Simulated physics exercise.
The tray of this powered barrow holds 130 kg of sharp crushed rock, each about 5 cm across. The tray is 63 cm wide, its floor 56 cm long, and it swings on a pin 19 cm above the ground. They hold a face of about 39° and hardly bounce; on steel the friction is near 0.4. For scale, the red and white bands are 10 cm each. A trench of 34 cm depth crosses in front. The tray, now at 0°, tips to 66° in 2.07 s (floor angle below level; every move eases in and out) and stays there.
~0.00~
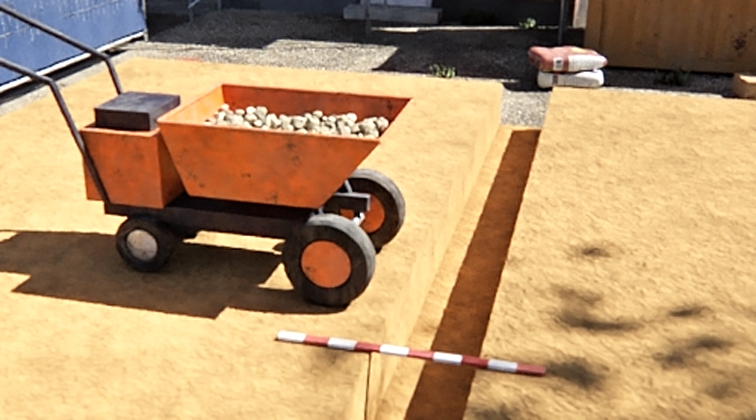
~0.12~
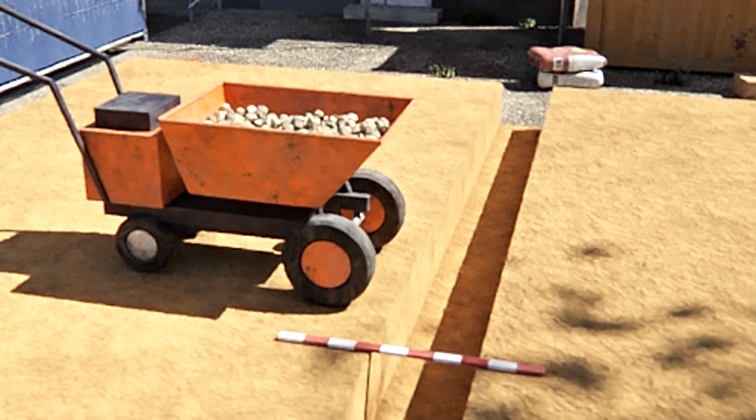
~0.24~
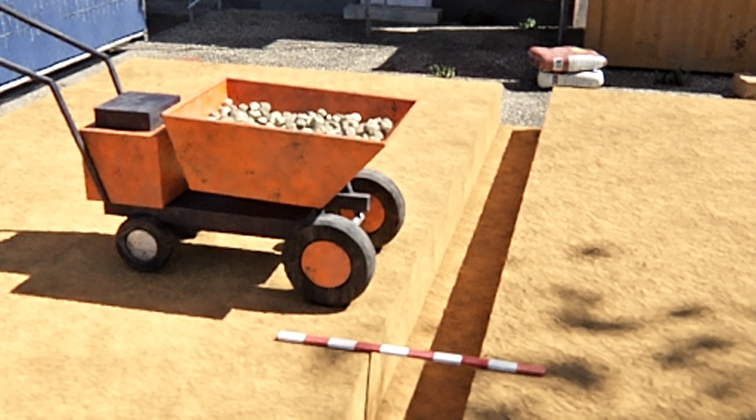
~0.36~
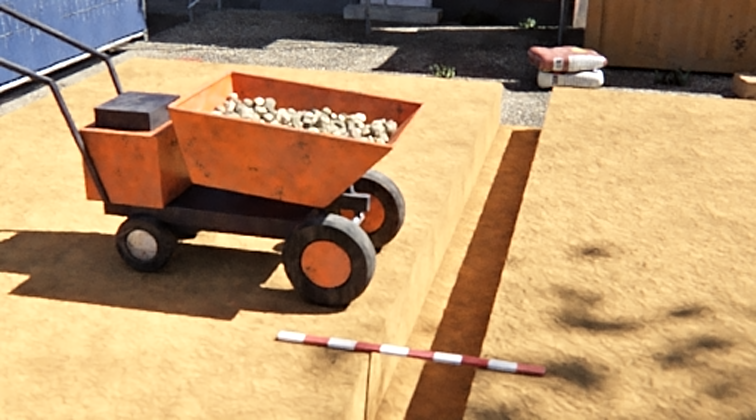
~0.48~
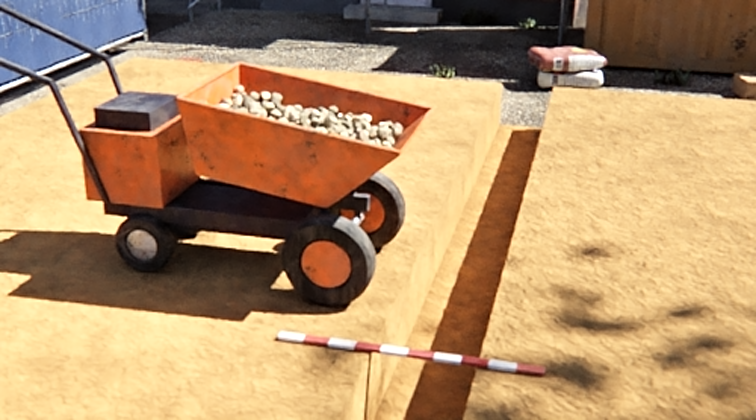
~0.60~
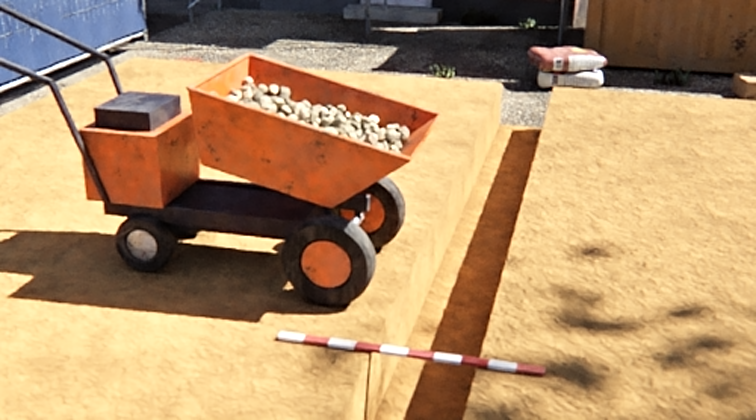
On sandy ground beside a trench, an orange barrow's stone-filled tray tilts toward the right.
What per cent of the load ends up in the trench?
Close to 36 in a hundred.
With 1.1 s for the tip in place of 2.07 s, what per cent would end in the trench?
In that case some 30 per cent.
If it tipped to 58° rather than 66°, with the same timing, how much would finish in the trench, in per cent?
Then about 10 per cent.
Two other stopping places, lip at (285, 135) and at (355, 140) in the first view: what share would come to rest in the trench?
Near 70 per cent from the first place, 60 from the second.
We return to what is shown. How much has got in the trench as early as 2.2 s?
Some 5 per cent.
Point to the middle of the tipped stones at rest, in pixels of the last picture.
Their middle is at about (489, 332).
After 1.5 s the floor is at 56°; 100 % in the tray; the foremost stones are at (461, 215).
After 2.2 s the floor is at 66°; 86 % in the tray, 3 % in the trench, 11 % past the trench; the foremost stones are at (556, 296).
After 2.5 s the floor is at 66°; 64 % in the tray, 7 % in the trench, 28 % past the trench; the foremost stones are at (606, 309).
After 4.5 s the floor is at 66°; 31 % in the tray, 36 % in the trench, 32 % past the trench; the foremost stones are at (628, 299).
